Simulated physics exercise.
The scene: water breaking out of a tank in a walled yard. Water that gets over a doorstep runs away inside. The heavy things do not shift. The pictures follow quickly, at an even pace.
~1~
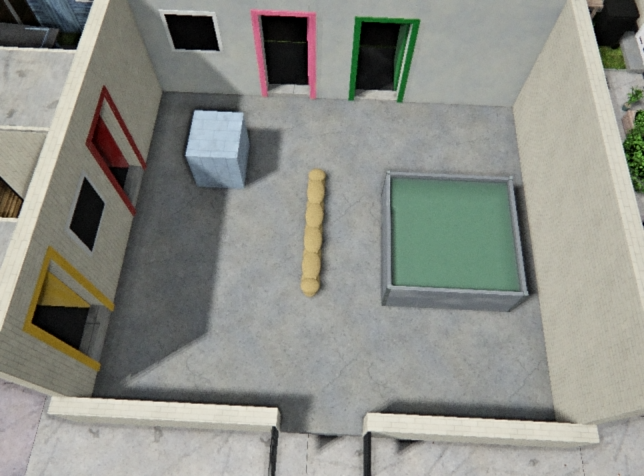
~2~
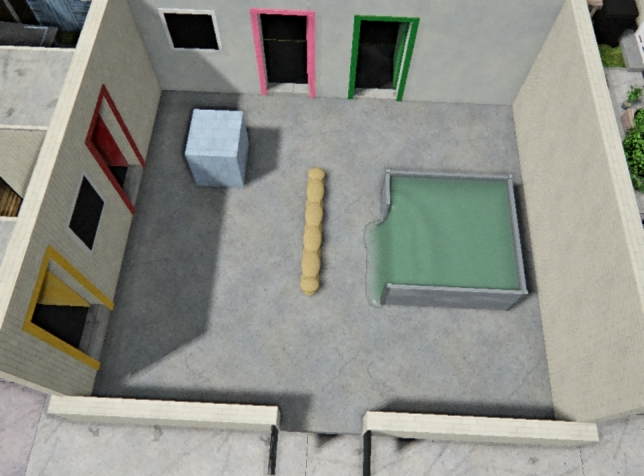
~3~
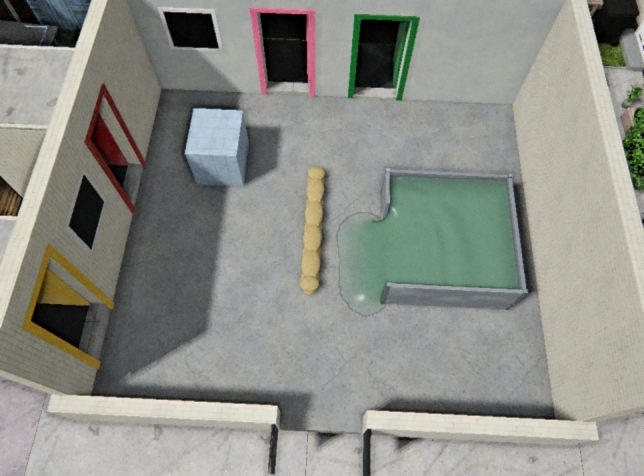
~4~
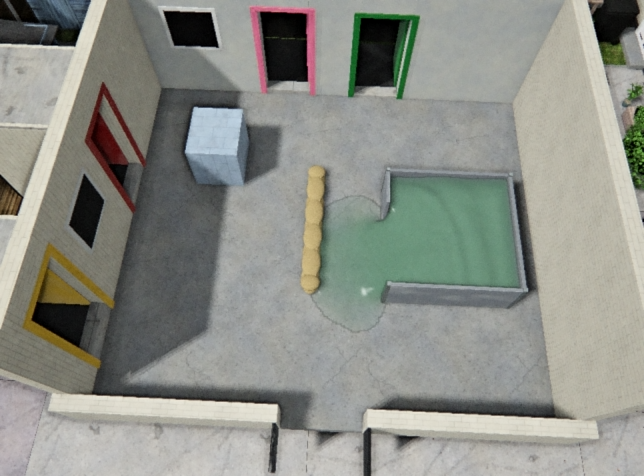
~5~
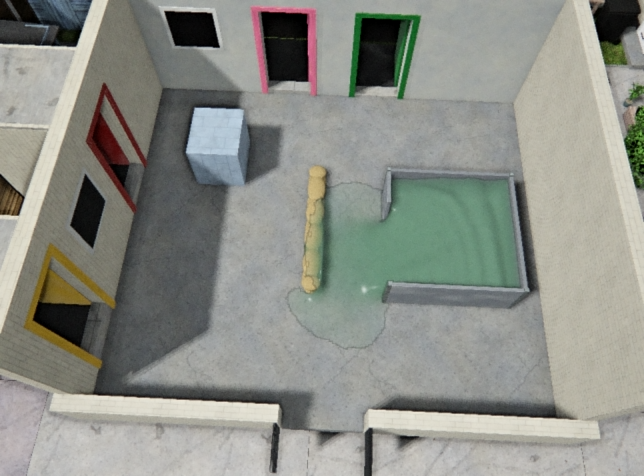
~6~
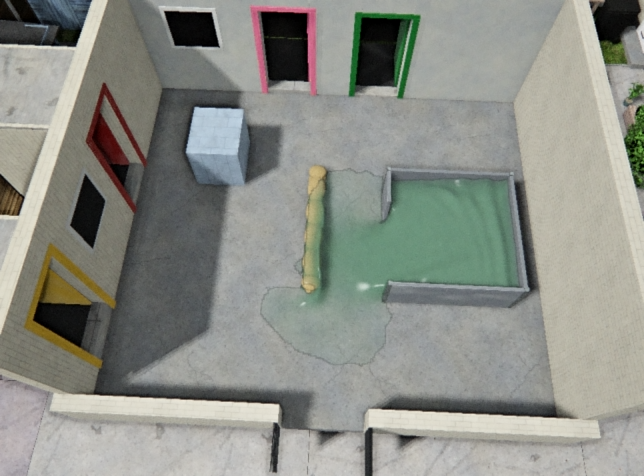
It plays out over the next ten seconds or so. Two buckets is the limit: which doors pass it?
One by one: The yellow door admits no more than that; the red door admits no more than that; the pink door admits no more than that; the green door lets in a lot.
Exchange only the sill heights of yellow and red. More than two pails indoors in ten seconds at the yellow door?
Then: The yellow door goes over.
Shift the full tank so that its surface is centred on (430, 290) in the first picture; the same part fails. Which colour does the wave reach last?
It is the pink one.
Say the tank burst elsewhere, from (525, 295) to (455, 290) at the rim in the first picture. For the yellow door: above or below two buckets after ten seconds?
Then: Yellow is under.
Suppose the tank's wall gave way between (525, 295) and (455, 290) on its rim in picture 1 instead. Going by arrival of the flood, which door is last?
That is the door marked pink.
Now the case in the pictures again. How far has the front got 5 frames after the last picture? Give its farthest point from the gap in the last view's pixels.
Near (159, 348).
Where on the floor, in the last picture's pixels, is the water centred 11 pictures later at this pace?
Near (362, 261).
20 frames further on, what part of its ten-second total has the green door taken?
Roughly 40 per cent.
A moment on, water covers 30 % of the floor; the yellow door not reached, the red door not reached, the pink door not reached, the green door not reached.
Next, water covers 55 % of the floor; the yellow door not reached, the red door not reached, the pink door wet at the sill, nothing in, the green door under two buckets in.
Then, water covers 65 % of the floor; the yellow door wet at the sill, nothing in, the red door wet at the sill, nothing in, the pink door wet at the sill, nothing in, the green door over two buckets in.
Later, water covers 85 % of the floor; the yellow door wet at the sill, nothing in, the red door wet at the sill, nothing in, the pink door wet at the sill, nothing in, the green door far over two buckets in.
In the end, water covers 90 % of the floor; the yellow door wet at the sill, nothing in, the red door wet at the sill, nothing in, the pink door under two buckets in, the green door far over two buckets in.
